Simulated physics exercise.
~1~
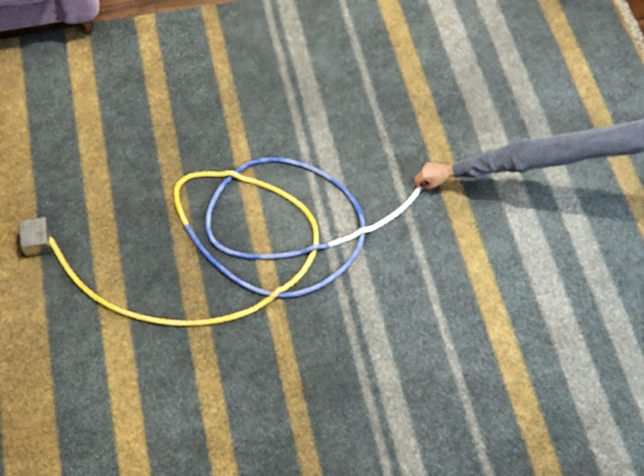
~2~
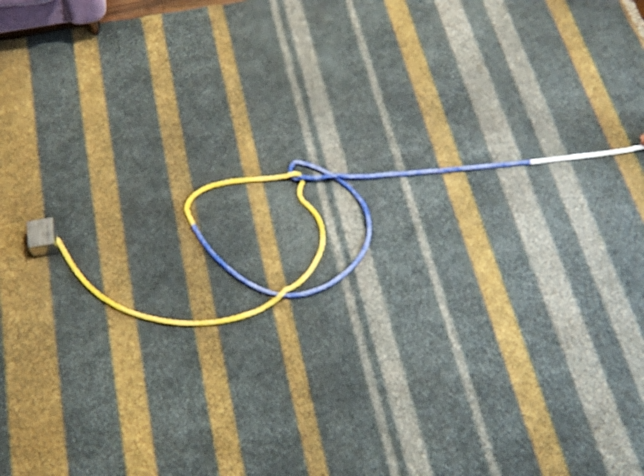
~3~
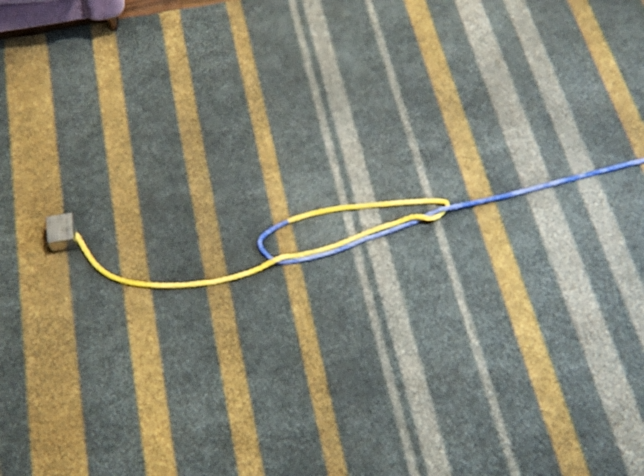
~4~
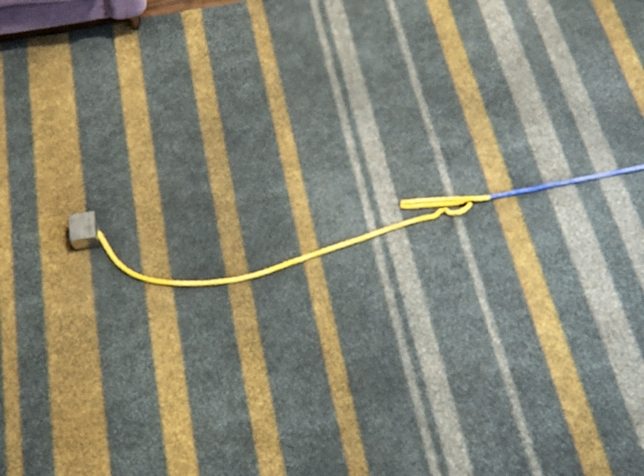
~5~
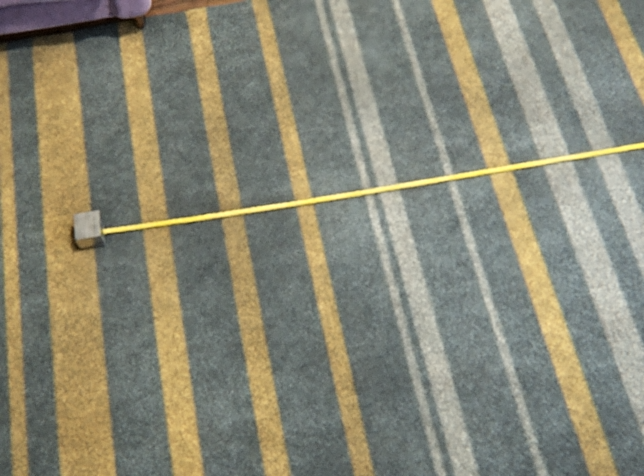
In the video, a hand pulls the white end of a looped yellow, blue and white rope to the right across a striped carpet, its left end fixed to a small gray block, and the loops shrink and come undone until the visible yellow rope runs straight.
